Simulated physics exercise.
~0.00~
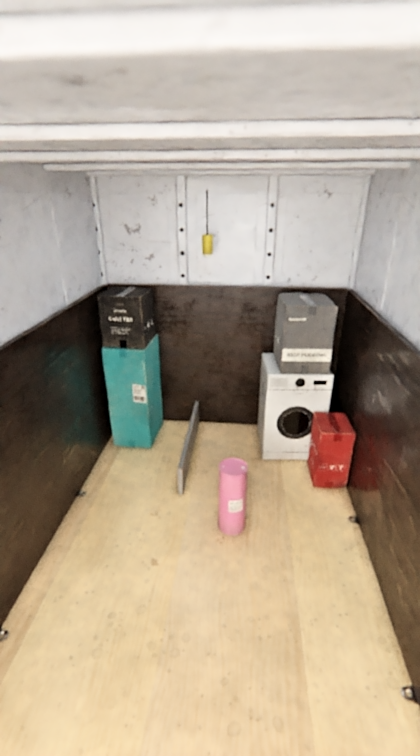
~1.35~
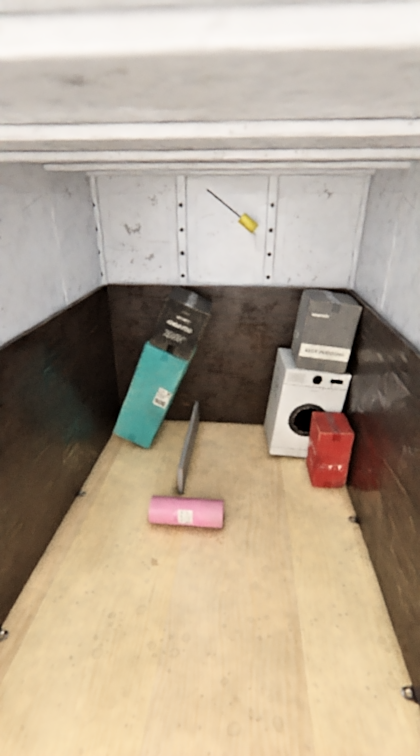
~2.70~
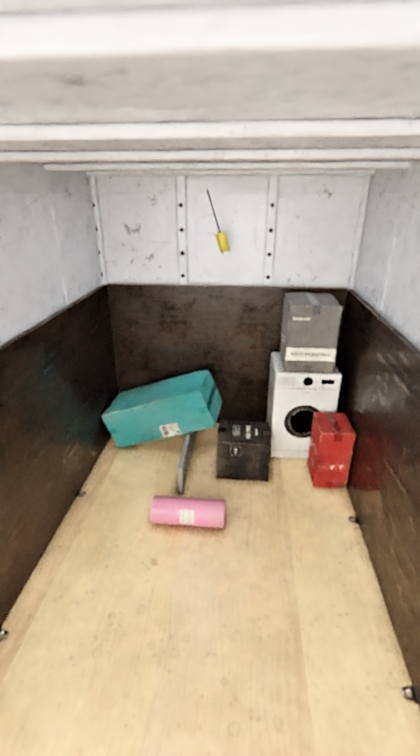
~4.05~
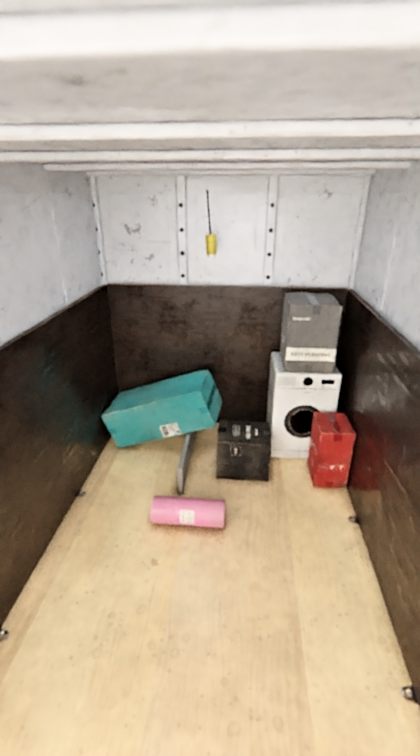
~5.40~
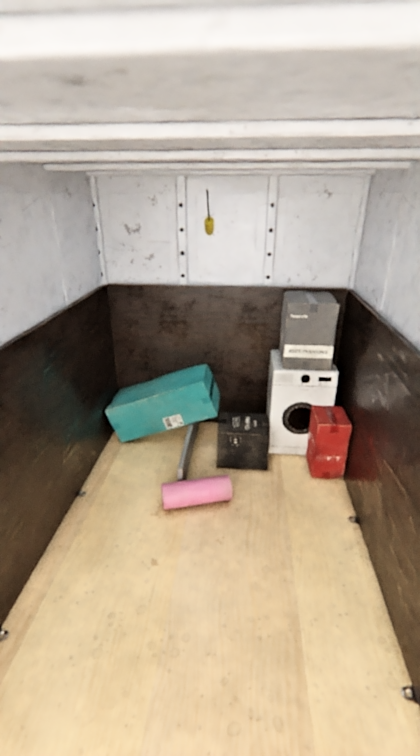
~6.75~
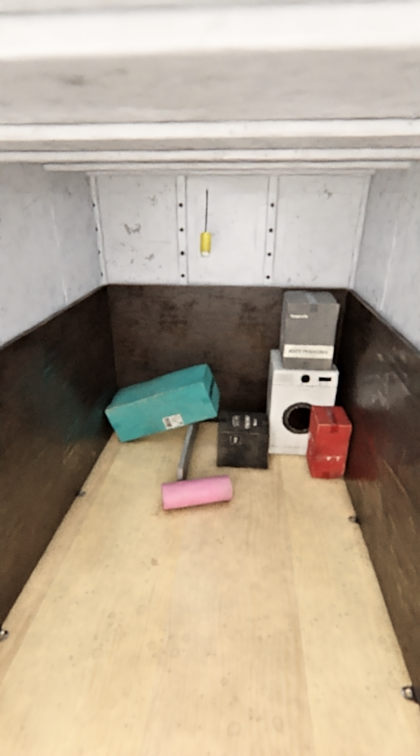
The turquoise box topples right, dropping the black box, while the pink canister tips over.
